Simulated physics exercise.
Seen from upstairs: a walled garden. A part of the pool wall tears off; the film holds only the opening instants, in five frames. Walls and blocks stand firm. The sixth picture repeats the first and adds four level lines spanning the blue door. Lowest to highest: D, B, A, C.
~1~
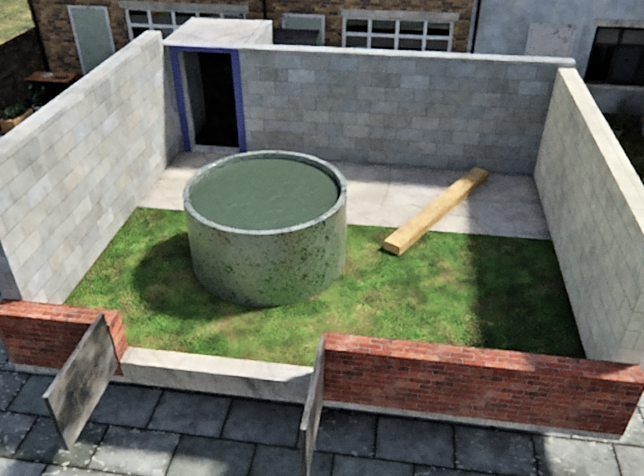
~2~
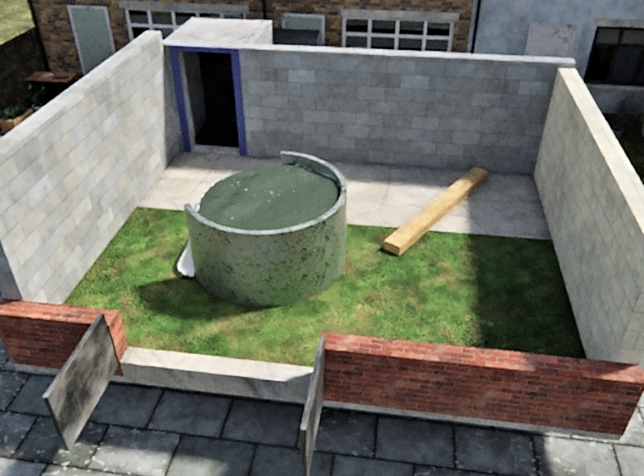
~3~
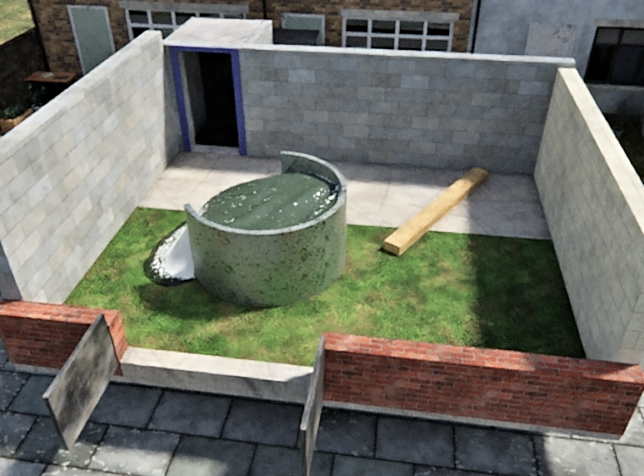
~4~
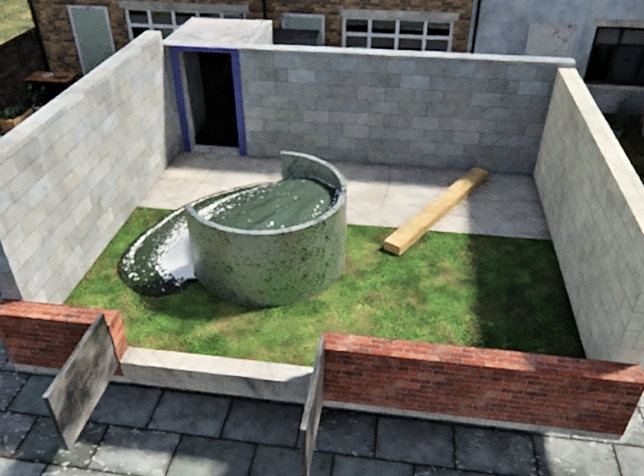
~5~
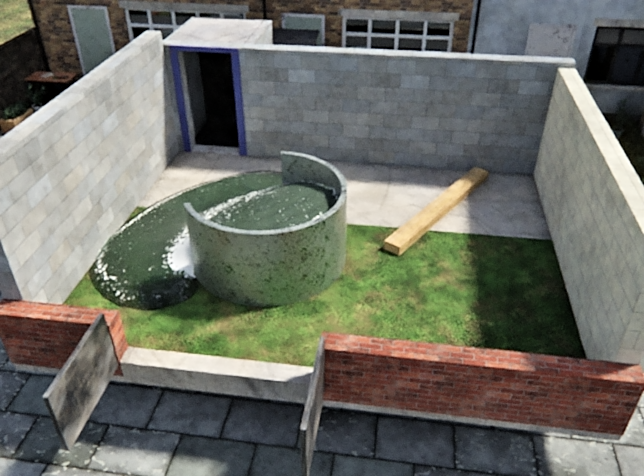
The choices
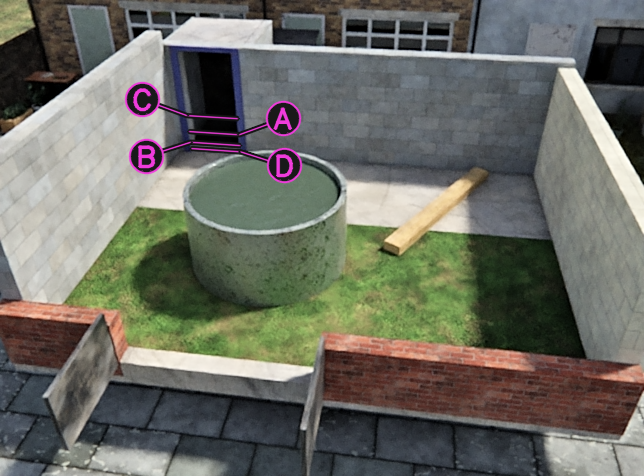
At first, a round stone pool full of still green water stands on the grass of a walled garden. Then its back-left side is open, and foaming water pours out through the gap onto the lawn. The dark sheet widens leftward and toward the front, covering more grass beside the pool.
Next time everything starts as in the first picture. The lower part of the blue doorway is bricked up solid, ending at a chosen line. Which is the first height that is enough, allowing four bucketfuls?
Mark C.
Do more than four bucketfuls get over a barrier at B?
Yes.
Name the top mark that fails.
That is mark A.
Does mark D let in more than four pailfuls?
Yes.
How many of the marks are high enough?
One of the four.
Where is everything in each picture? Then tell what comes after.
Water in the pool at rest, its middle at (266, 193); foot of the blue doorway at (216, 153); open gate at (218, 317).
Water covers 2 % of the ground and shows as far out as (190, 238).
Water covers 6 % of the ground and shows as far out as (177, 273).
Water covers 12 % of the ground and shows as far out as (151, 289).
Water covers 20 % of the ground and shows as far out as (97, 278).
On the marked copy, A at (214, 133); B at (215, 143); C at (212, 117); D at (216, 150); from the bottom up D, B, A, C.
For mark A, about 12 bucketfuls get in.
For mark B, dozens of bucketfuls pour in.
For mark C, a splash gets over, under a bucket.
For mark D, dozens of bucketfuls pour in.
